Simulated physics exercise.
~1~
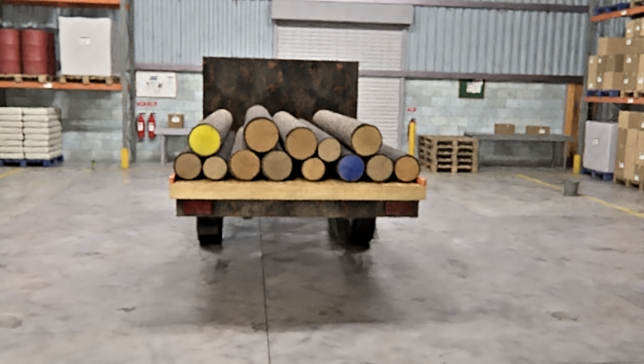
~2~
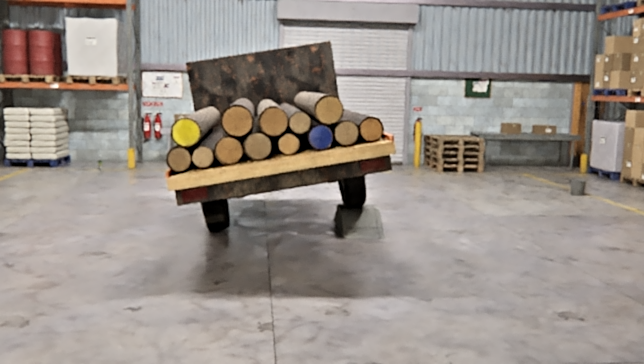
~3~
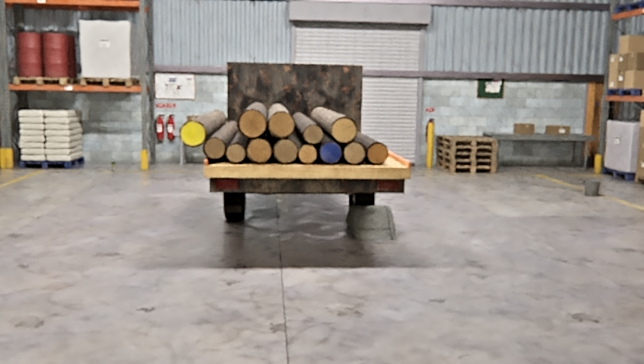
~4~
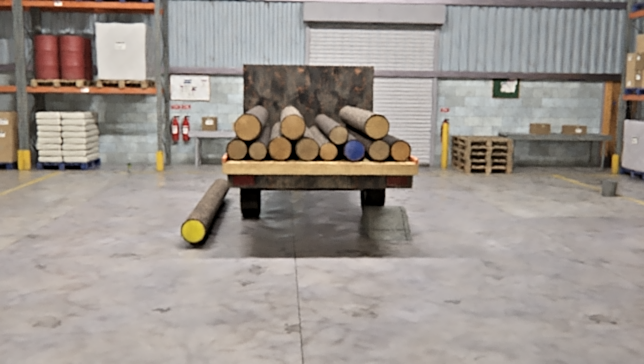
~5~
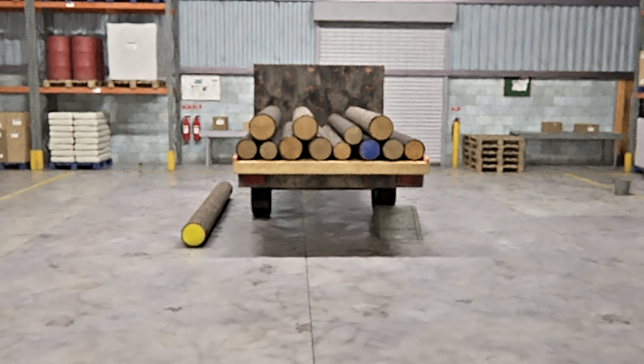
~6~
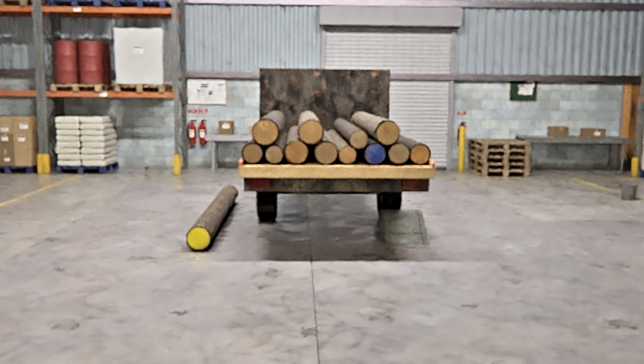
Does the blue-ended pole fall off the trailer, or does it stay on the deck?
The blue-ended pole stays on the deck, while the yellow-ended one ends up on the ground to the left.
